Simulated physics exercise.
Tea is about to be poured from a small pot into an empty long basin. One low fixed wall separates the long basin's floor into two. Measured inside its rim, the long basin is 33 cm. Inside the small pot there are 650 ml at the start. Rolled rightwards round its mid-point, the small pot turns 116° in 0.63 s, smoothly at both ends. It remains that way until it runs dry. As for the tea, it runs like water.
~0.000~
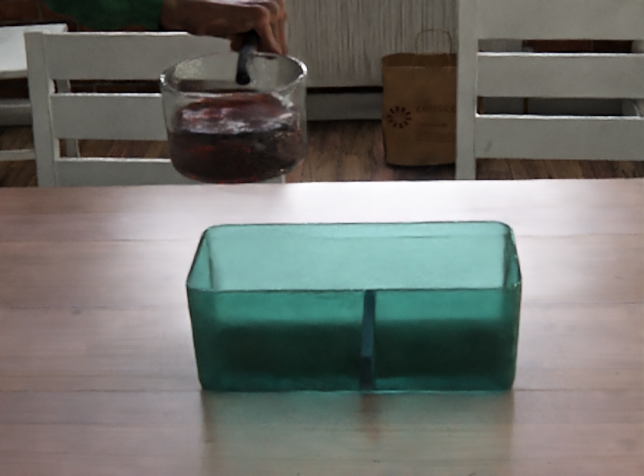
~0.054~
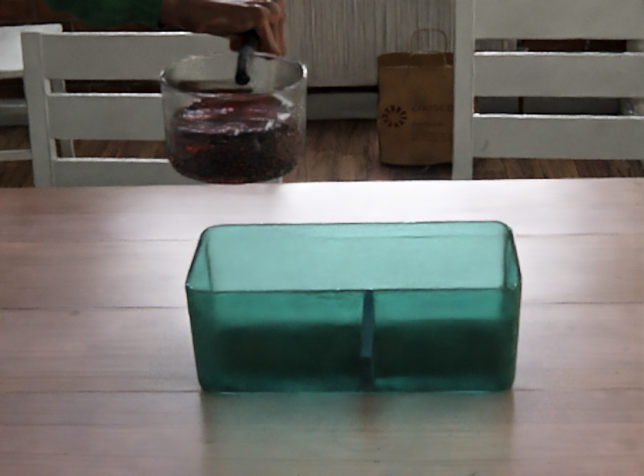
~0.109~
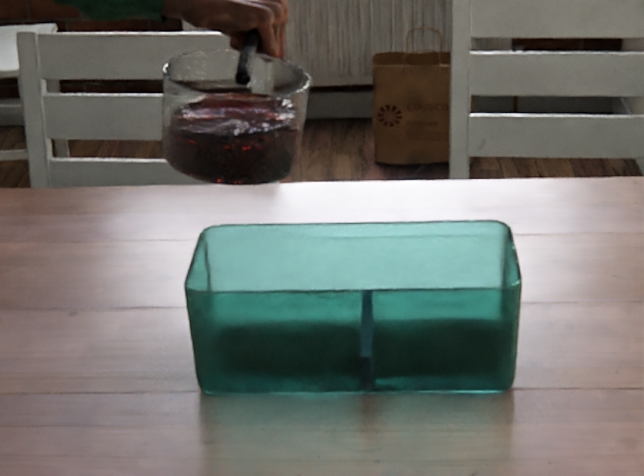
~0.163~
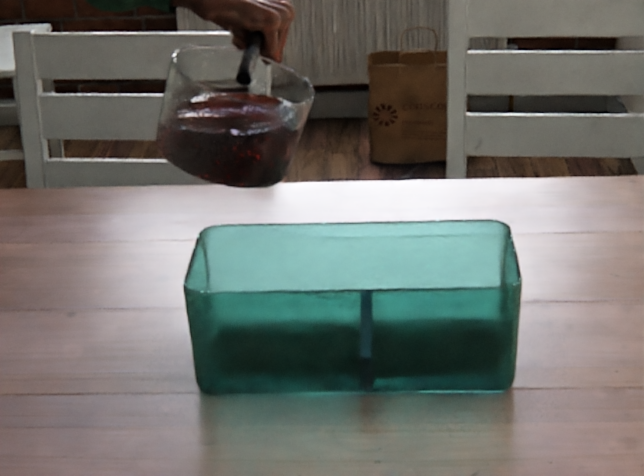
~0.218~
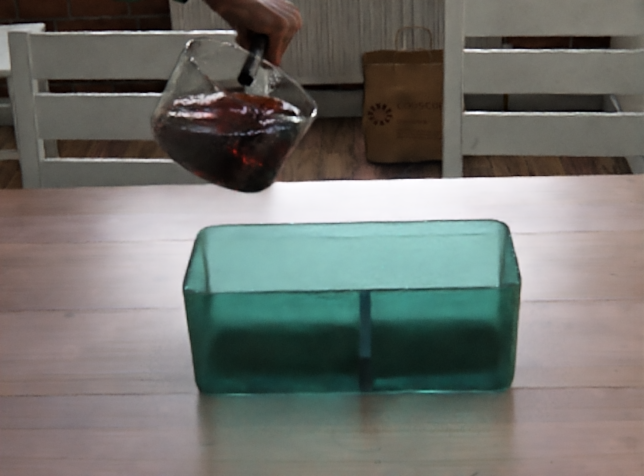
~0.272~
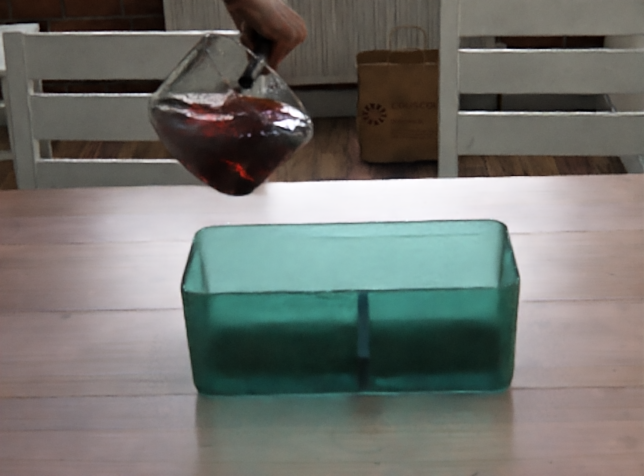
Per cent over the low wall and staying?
31 per cent.
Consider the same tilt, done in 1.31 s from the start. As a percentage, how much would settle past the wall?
In that case, some 55 percent.
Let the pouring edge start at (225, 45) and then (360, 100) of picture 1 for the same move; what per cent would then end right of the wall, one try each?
15 and 80 %.
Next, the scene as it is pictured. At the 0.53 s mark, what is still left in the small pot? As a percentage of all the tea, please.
About 28 per cent.
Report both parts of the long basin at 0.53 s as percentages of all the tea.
Left roughly 14, right roughly 14.
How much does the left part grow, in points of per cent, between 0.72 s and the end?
Roughly 10 percent.
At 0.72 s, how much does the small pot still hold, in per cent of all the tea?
4 %.
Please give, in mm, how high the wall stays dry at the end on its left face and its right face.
Measured: Left around 22 mm, right around 30 mm.
After 0.53 s the tilt is 109° and 28 per cent is still to pour, 14 is left of the wall and 14 right of it.
After 0.72 s the tilt is 116° and 4 per cent is still to pour, 55 is left of the wall and 32 right of it.
After 0.92 s the tilt is 116° and 0 per cent is still to pour, 66 is left of the wall and 30 right of it.
After 1.13 s the tilt is 116° and 0 per cent is still to pour, 66 is left of the wall and 31 right of it.
In the end 66 per cent lies left of the wall, 31 right of it and 3 outside.
